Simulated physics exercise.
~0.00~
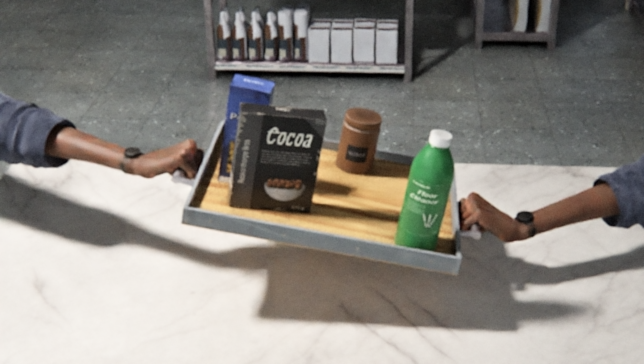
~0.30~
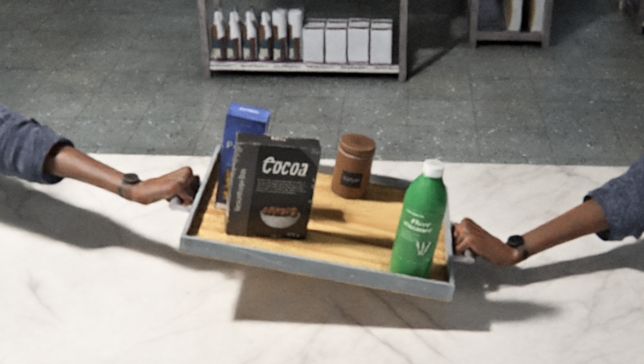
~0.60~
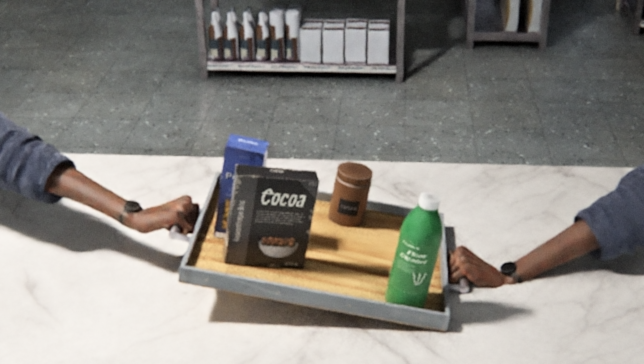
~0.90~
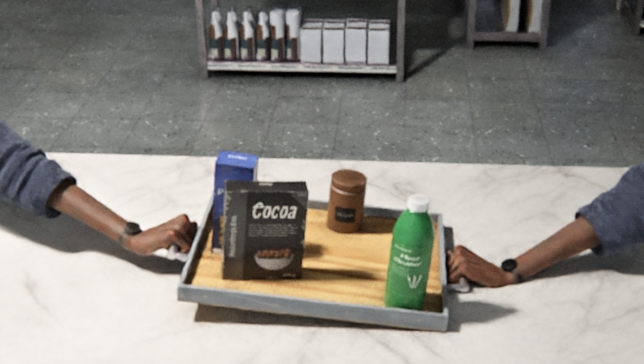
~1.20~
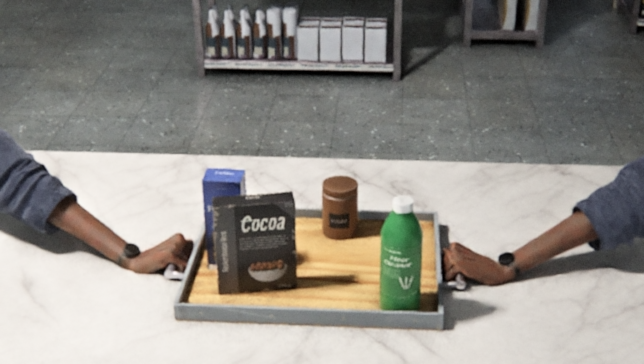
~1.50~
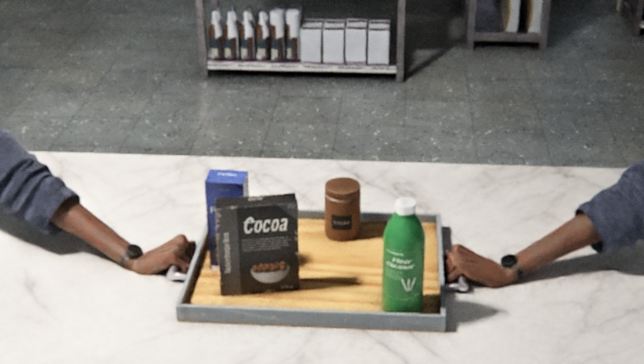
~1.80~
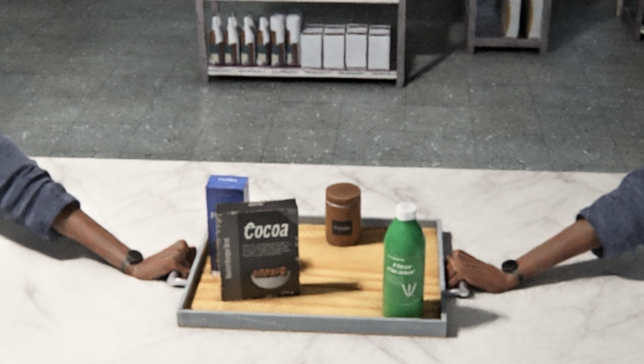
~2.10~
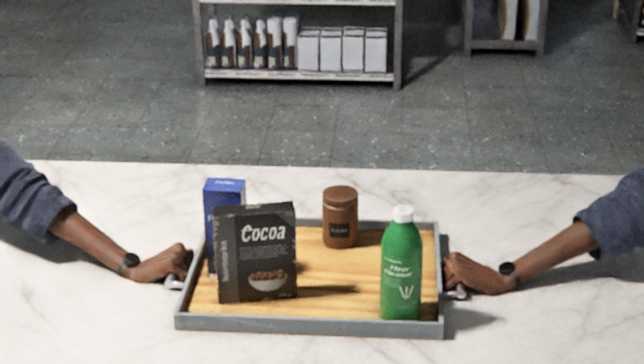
A tray holding a black cocoa packet, a blue carton, a brown jar and a green bottle is lowered at a tilt by two hands gripping its ends, then settles flat on a pale marbled table, where all four items remain standing and the hands keep hold.
